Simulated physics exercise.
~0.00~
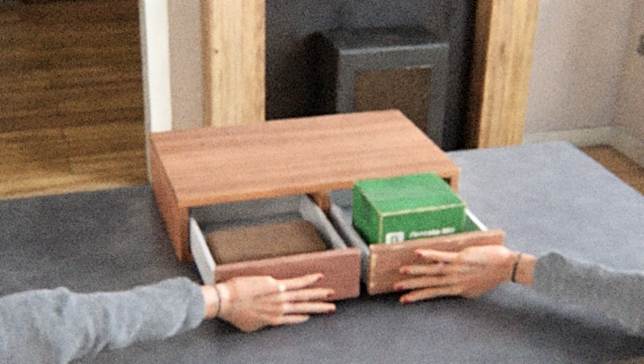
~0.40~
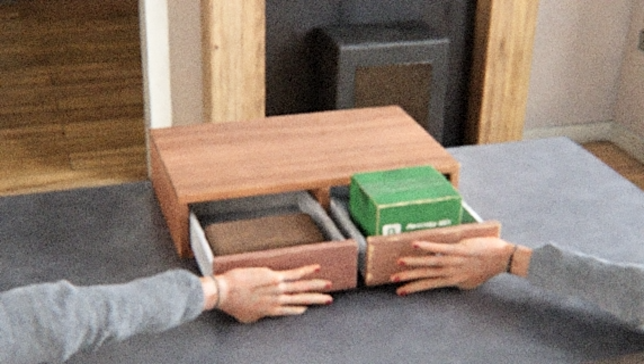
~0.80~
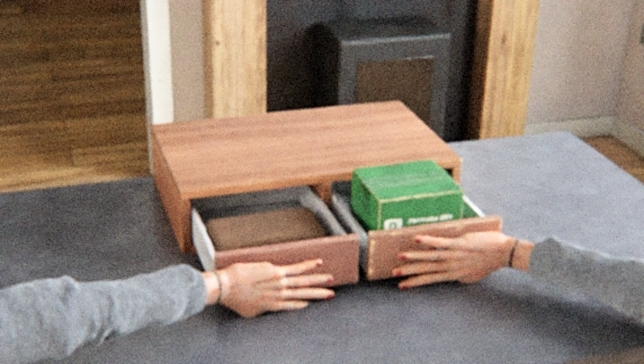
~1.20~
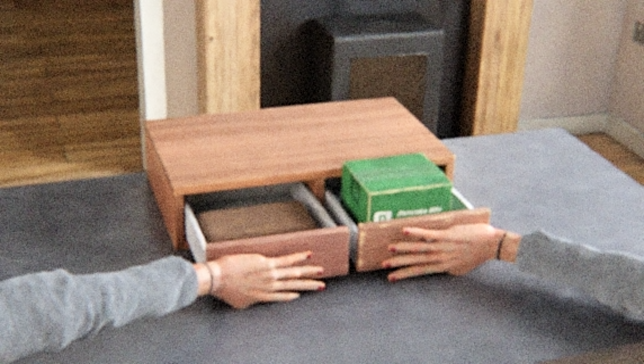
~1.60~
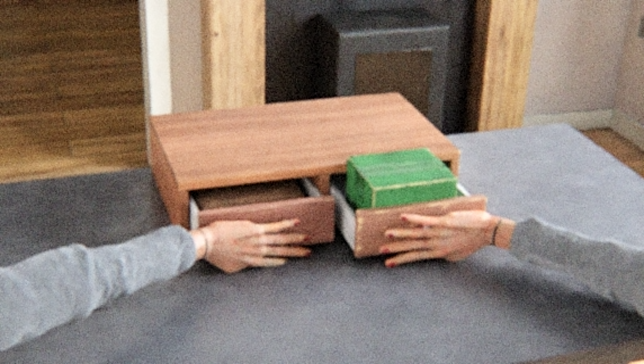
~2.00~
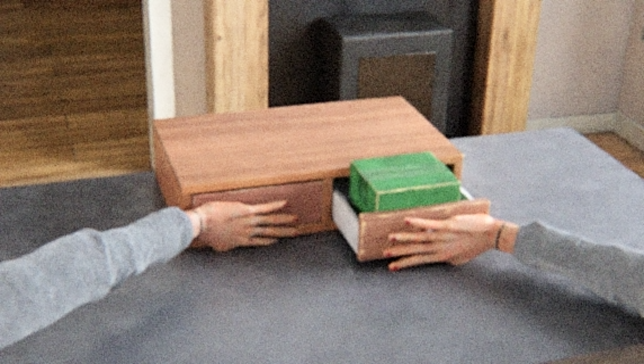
Two hands push side-by-side drawers; the left one shuts, but the one holding a green box stays ajar.
